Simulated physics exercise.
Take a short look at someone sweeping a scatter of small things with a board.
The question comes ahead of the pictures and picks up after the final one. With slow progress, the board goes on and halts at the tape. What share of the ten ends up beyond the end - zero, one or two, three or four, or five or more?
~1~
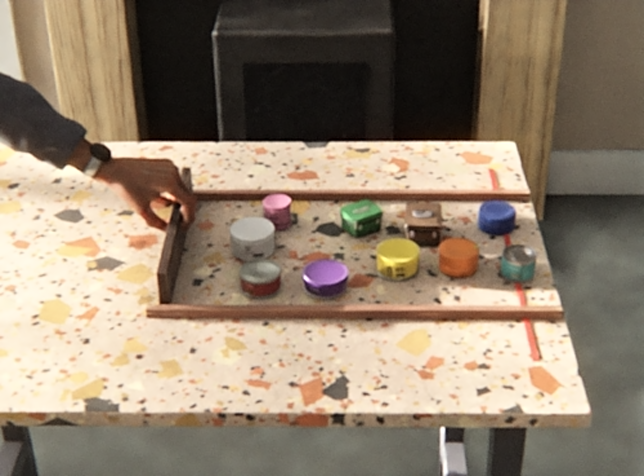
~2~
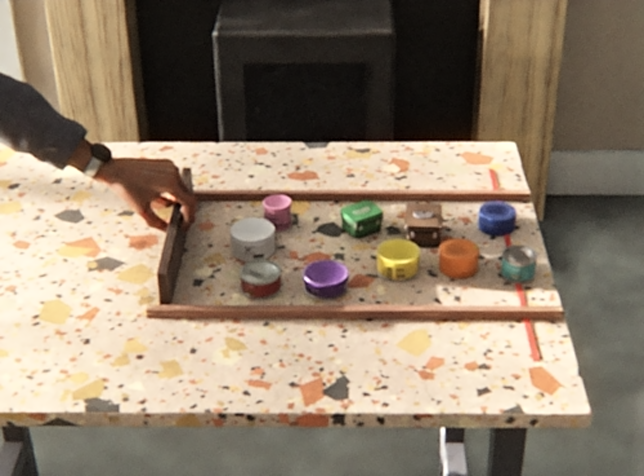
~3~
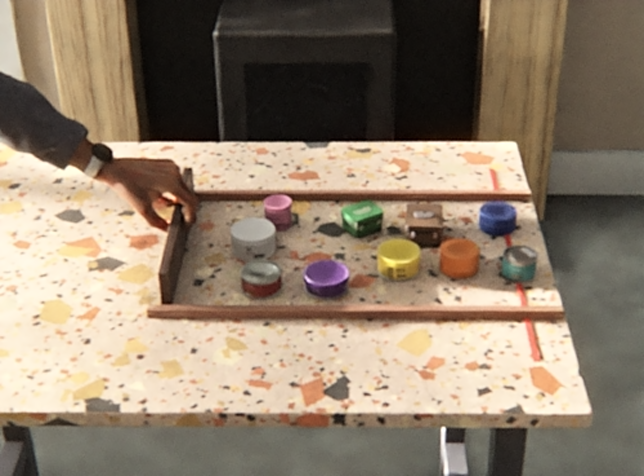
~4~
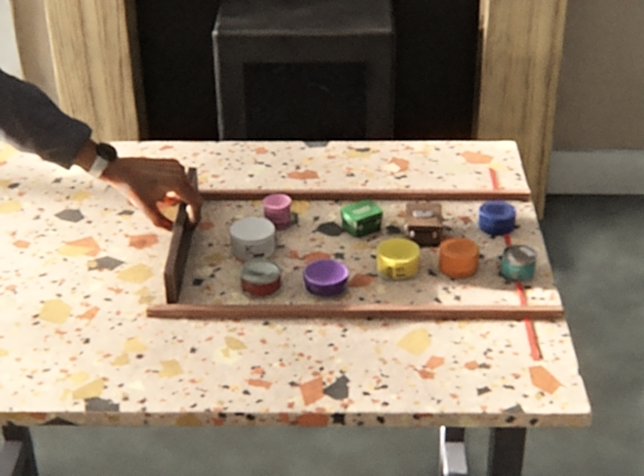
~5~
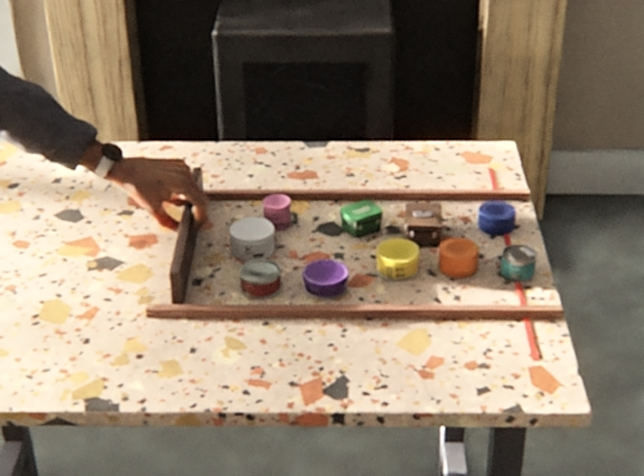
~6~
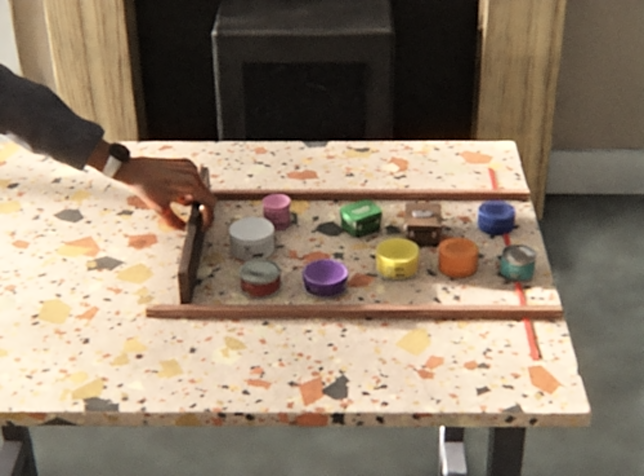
Okay, so the number that tips off the end comes to at least five, I'd say.
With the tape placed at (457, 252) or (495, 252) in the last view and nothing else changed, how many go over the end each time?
0 and 5 down on the floor.
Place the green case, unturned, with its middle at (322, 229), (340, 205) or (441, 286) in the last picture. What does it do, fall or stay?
Well, the green case keeps its spot first, keeps its spot next, and goes off the edge last.
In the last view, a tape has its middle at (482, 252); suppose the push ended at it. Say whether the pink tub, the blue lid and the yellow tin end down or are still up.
The pink tub? It is safe. The blue lid? It does not stay. The yellow tin? It is safe.
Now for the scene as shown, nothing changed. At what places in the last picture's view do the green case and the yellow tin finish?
They finish at roughly (537, 218) and (537, 263) respectively.
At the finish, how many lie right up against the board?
That makes 4.
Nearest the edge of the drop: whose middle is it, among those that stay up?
The green case is foremost.
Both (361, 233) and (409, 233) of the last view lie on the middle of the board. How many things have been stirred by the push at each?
The number moved is 7 and then 9.
A little later, none off yet; turquoise tin at rest near (518, 263); blue lid at rest near (496, 218); orange lid at rest near (458, 258).
Next, none off yet; turquoise tin at rest near (518, 263); blue lid moving near (501, 216); orange lid shifted about its own width near (482, 256).
When it is over, the number that fall off is five or more; down, purple pot, brown case, orange lid, blue lid and turquoise tin.
